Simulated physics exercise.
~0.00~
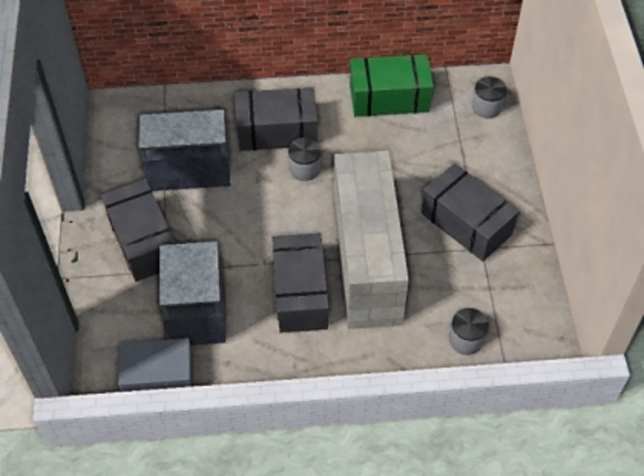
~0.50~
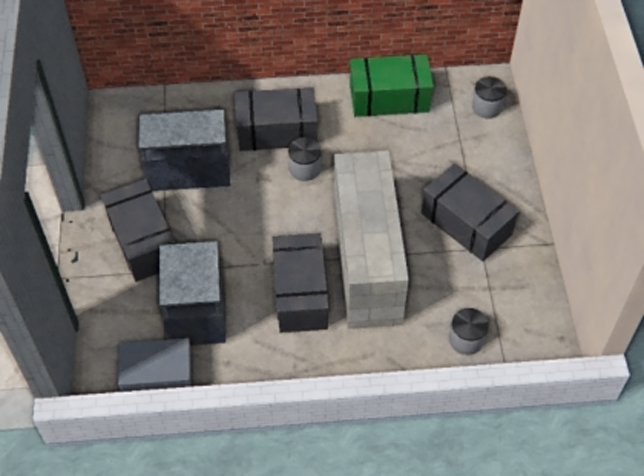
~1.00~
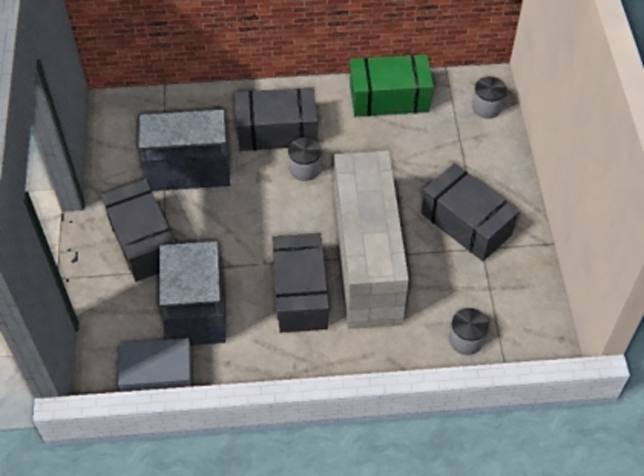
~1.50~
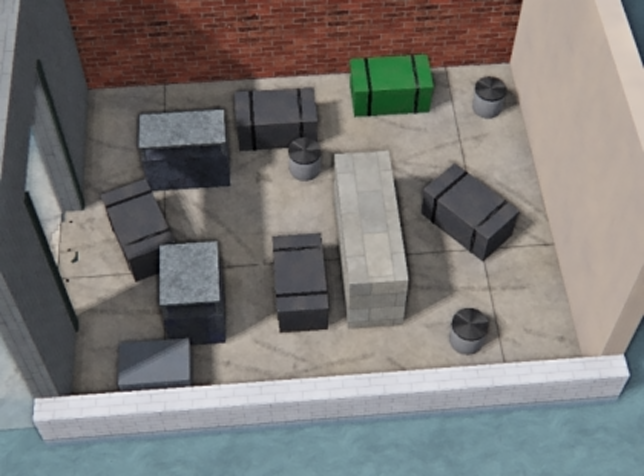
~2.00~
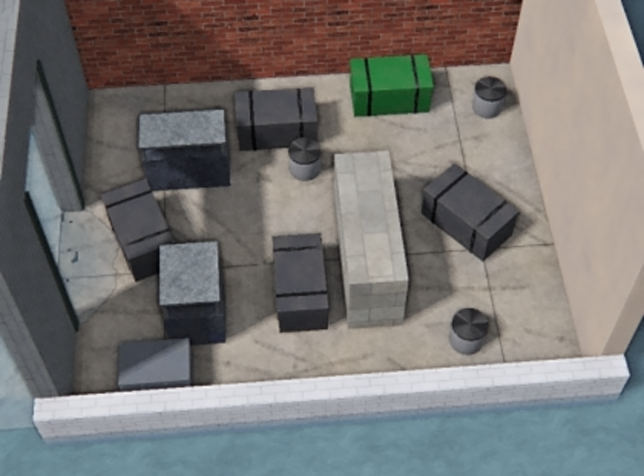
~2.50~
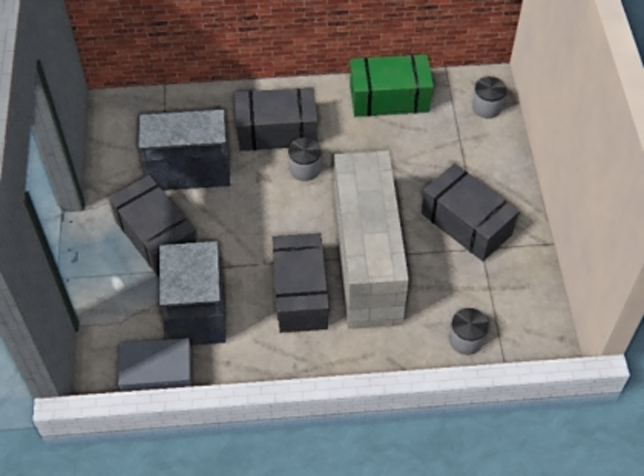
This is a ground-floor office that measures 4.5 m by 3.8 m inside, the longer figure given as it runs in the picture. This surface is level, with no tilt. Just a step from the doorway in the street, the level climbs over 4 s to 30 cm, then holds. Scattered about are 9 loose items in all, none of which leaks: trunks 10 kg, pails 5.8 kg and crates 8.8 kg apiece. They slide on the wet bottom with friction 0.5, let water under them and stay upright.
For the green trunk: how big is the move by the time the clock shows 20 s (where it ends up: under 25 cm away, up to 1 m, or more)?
Watch - it'll head off a good distance.
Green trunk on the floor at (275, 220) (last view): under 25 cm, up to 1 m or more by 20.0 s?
In that run it wanders far off.
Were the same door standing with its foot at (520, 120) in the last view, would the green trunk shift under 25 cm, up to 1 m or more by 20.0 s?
The green trunk covers a long distance.
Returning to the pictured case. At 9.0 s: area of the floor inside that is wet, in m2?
My estimate is roughly 16 m2.
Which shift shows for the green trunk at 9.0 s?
Close to 120 cm.
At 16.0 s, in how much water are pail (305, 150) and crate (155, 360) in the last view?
Around 21 cm and 25 cm.
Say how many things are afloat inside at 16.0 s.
9 at that moment.
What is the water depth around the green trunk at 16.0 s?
I'd say around 20 cm.
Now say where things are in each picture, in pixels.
The first frame shows the green trunk at (391, 73) rests on the ground; 0.0 m2 under water; 0 of 9 have shifted.
The second frame shows the green trunk at (391, 73) rests on the ground; 0.0 m2 under water; 0 of 9 have shifted.
The third frame shows the green trunk at (391, 73), on the bottom; water covers 0.0 m2; 0 of 9 have shifted.
The fourth frame shows the green trunk at (391, 73) rests on the ground; water covers 0.0 m2; 0 of 9 have shifted.
The fifth frame shows the green trunk at (391, 73) rests on the ground; water covers 0.3 m2; 0 of 9 have shifted.
The sixth frame shows the green trunk at (391, 73) rests on the ground; water covers 0.8 m2; 1 of 9 have shifted.
After 4.0 s the green trunk is near (391, 73), 0.0 m from its start, aground; 1 afloat.
After 9.0 s the green trunk is near (485, 126), 1.2 m from its start, afloat; 9 afloat.
After 16.0 s the green trunk is near (414, 147), 1.1 m from its start, afloat; 9 afloat.
After 20.0 s the green trunk is near (486, 168), 1.6 m from its start, afloat; 9 afloat.
